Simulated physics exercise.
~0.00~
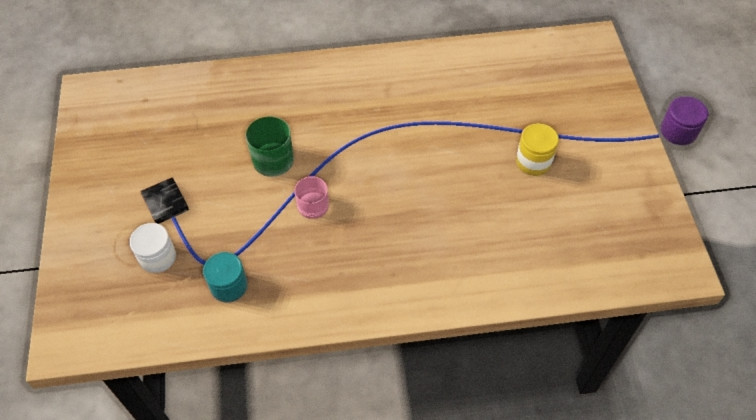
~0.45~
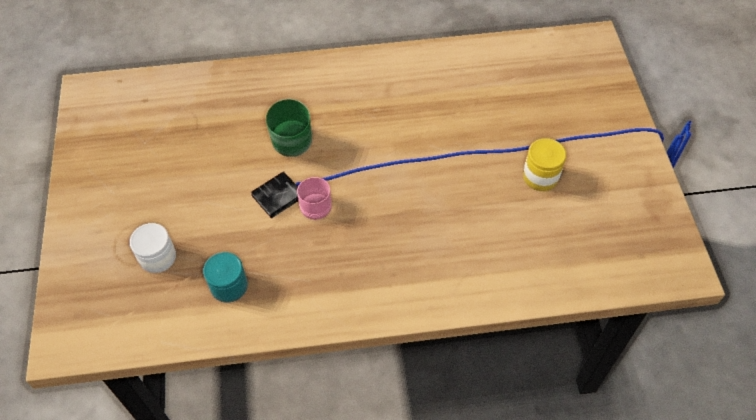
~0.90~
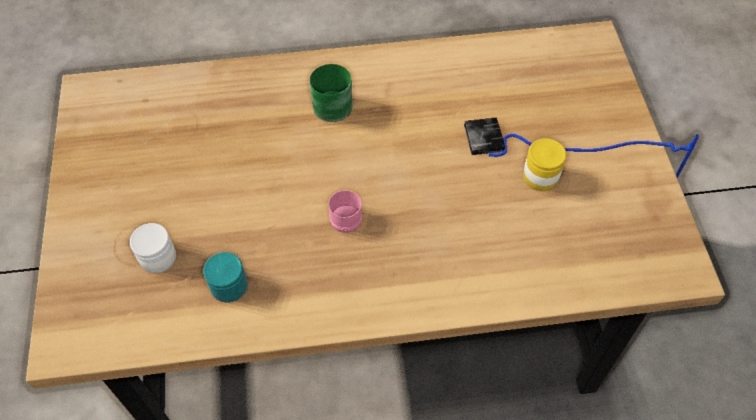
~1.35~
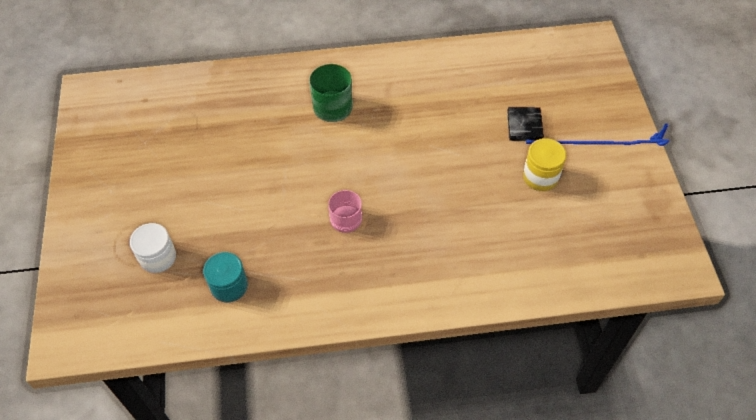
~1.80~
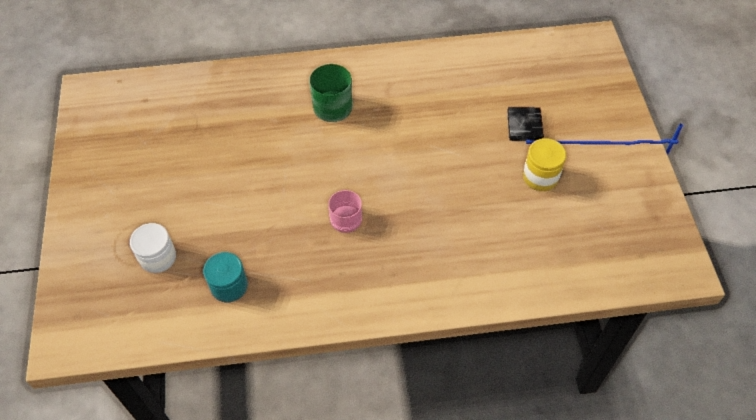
A purple cylinder at the right edge of a wooden table, seen from above on a concrete floor, drops out of sight, trailing a blue cable that winds between cups and tubs to a small black device at left. The device is dragged rightward, and the green cup and pink cup shift as it passes, while the yellow canister is nudged slightly. The white canister and teal tub stay put at lower left. The device slides on and stops just behind the yellow canister, still on the table, with the cable stretched over the right edge.
